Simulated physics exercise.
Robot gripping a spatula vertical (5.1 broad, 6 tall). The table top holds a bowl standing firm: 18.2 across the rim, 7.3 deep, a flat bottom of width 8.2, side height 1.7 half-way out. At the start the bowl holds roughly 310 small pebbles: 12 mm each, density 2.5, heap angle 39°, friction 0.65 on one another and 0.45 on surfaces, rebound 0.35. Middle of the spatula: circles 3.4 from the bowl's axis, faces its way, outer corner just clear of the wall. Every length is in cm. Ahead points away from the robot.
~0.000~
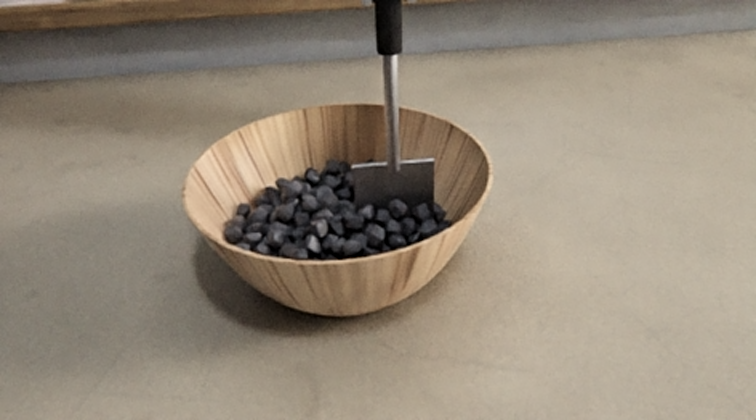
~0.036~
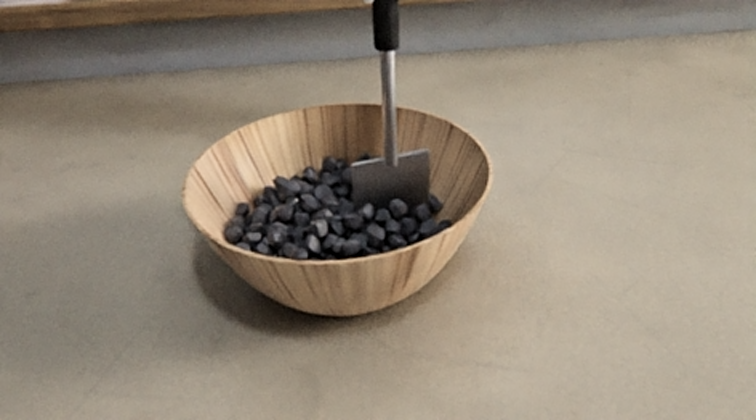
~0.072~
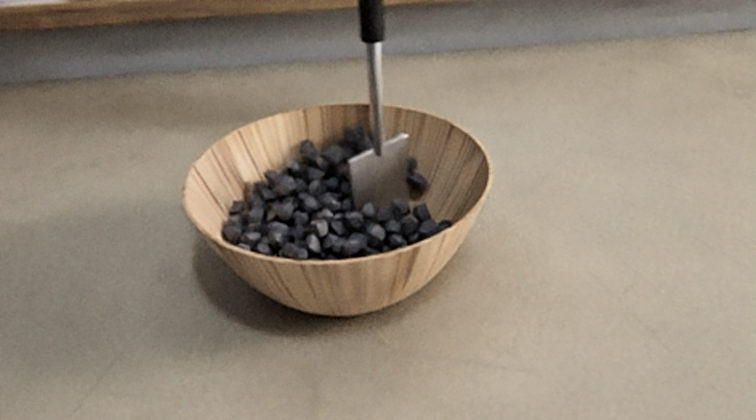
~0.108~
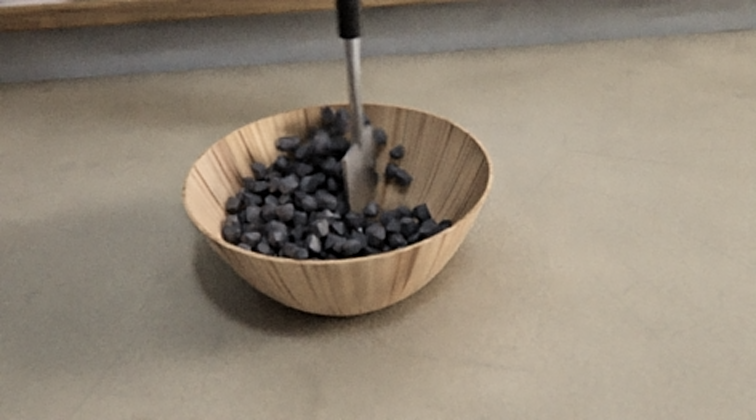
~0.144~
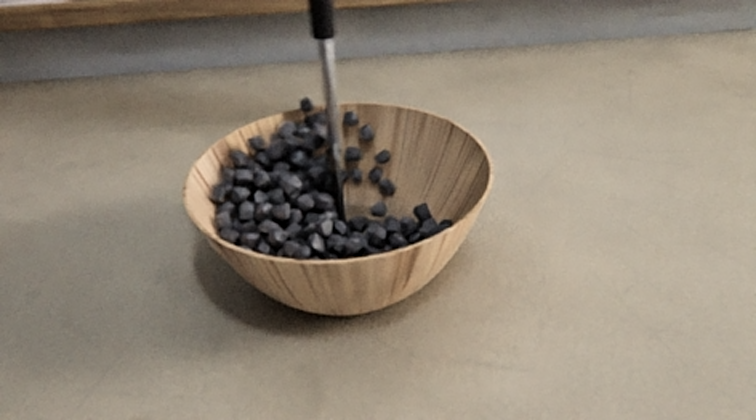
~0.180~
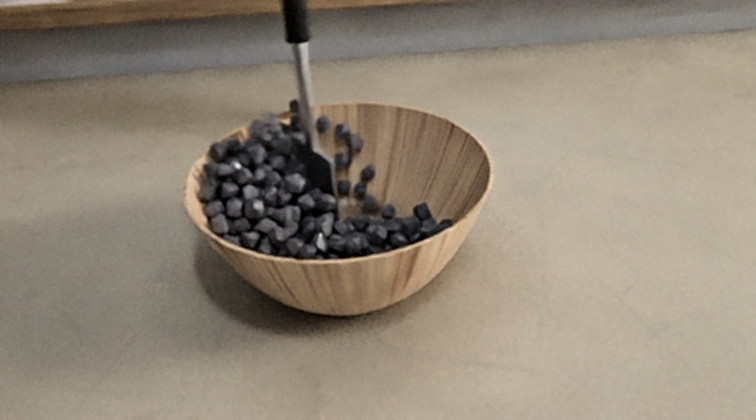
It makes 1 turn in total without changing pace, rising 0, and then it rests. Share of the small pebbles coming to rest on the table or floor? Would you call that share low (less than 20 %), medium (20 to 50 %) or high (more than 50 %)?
I would call it low.
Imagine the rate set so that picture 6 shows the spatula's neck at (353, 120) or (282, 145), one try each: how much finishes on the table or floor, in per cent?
Roughly 5 and 30 percent, in that order.
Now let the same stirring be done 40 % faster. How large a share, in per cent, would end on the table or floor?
Estimated share: Near 30 %.
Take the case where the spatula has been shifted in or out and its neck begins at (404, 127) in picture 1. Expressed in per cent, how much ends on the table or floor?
Roughly 20 per cent.
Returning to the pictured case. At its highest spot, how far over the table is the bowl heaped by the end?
Roughly 8.5 centimetres.
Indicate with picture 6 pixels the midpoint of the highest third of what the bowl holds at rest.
(401, 163).
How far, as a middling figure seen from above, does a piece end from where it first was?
I'd estimate close to 8 cm.
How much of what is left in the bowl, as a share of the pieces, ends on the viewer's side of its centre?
Around 30 percent of it.
By 0.30 s, 210° round, highest piece 10 above the table; 297 in the bowl, 12 in flight or on the tool.
By 0.42 s, 300° round, highest piece 9 above the table; 285 in the bowl, 17 on the table or floor, 7 in flight or on the tool.
By 0.68 s, 0° round, highest piece 8 above the table; 266 in the bowl, 42 on the table or floor, 1 in flight or on the tool.
By 1.38 s, 0° round, highest piece 8 above the table; 266 in the bowl, 43 on the table or floor.
Final count, 266 in the bowl, 43 on the table or floor. That is 14 % on the table or floor.
